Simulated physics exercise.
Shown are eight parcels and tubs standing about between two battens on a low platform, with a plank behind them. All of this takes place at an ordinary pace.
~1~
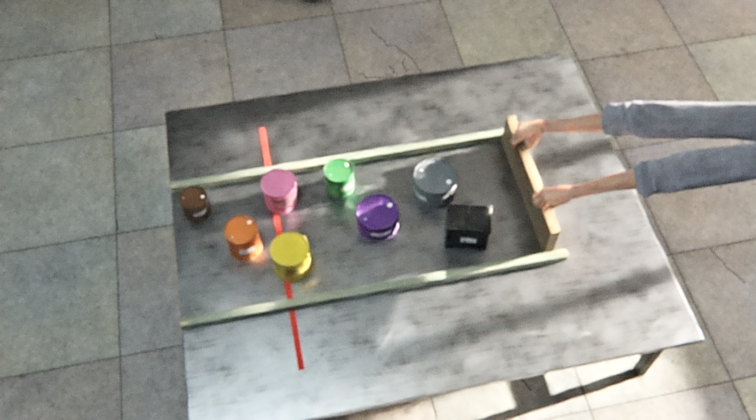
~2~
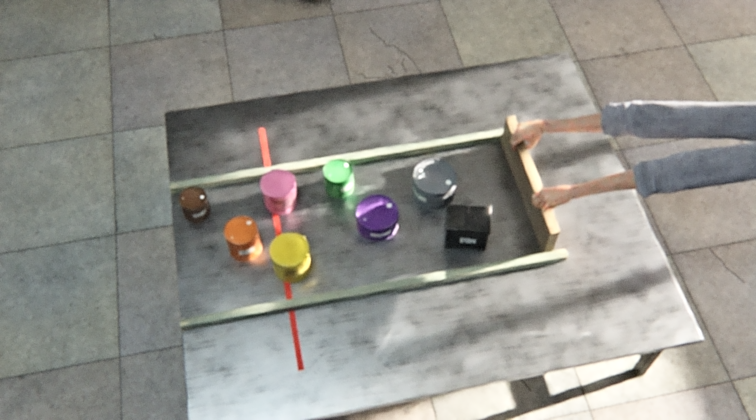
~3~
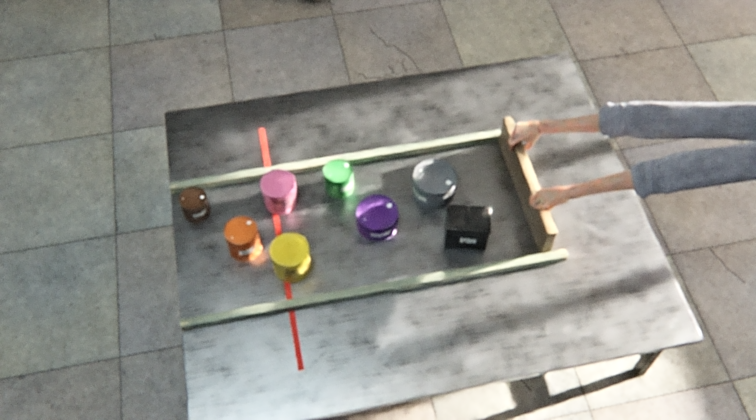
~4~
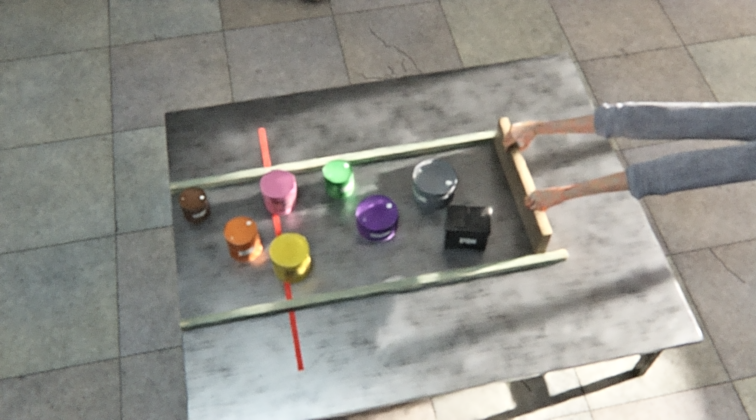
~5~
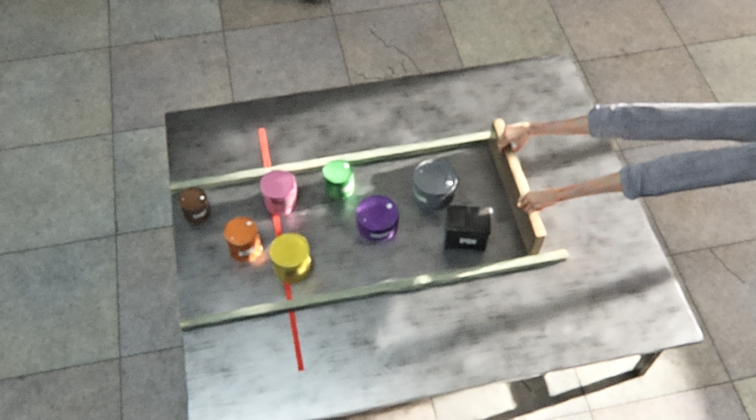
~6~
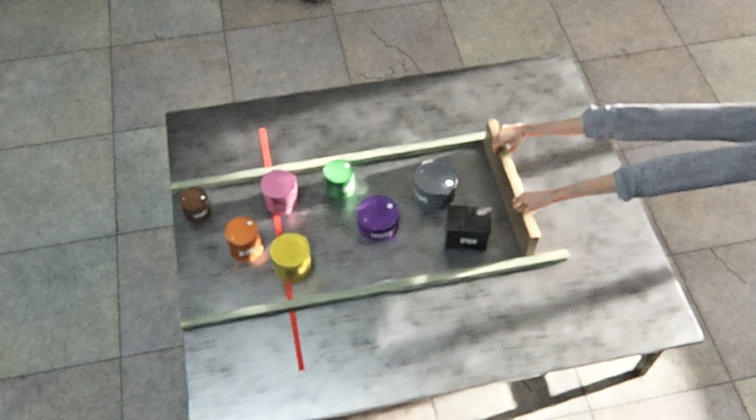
Two hands slowly sliding a wooden plank slightly left between two battens towards colourful tubs and a black box standing still.
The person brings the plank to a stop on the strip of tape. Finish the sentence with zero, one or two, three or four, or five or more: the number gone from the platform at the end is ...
The number gone from the platform at the end is zero.
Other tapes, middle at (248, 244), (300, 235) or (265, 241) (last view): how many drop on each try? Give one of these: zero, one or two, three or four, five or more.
Taking them in turn, just one or two; not one; none at all.
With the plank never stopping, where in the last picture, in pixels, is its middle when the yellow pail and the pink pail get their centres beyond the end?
Approx. (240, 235) for the first, approx. (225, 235) for the second.
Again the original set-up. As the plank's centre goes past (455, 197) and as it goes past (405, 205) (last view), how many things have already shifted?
So 2, and at the other place 3.
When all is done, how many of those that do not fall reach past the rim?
The number overhanging is 0.
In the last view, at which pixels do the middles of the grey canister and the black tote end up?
The first near (254, 214), the second near (262, 275).
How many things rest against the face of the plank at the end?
It adds up to 3.
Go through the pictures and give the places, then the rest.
Brown canister (195, 204); orange canister (243, 238); yellow pail (291, 258); plank (529, 183); tape (280, 237), in the first picture.
Orange canister (243, 239); purple canister (377, 218), in the second picture.
Yellow pail (291, 259); pink pail (279, 193), in the third picture.
Brown canister (195, 205); plank (521, 185), in the fourth picture.
Orange canister (243, 240); grey canister (434, 185), in the fifth picture.
Brown canister (196, 205); orange canister (244, 239); yellow pail (291, 259); plank (510, 187); tape (280, 238), in the sixth picture.
A little later, none off yet; brown canister at rest near (196, 205); orange canister at rest near (244, 239); yellow pail at rest near (291, 259).
Next, none off yet; brown canister at rest near (196, 205); orange canister at rest near (244, 239); yellow pail moving near (289, 262).
When it is over, the number that fall off is zero.
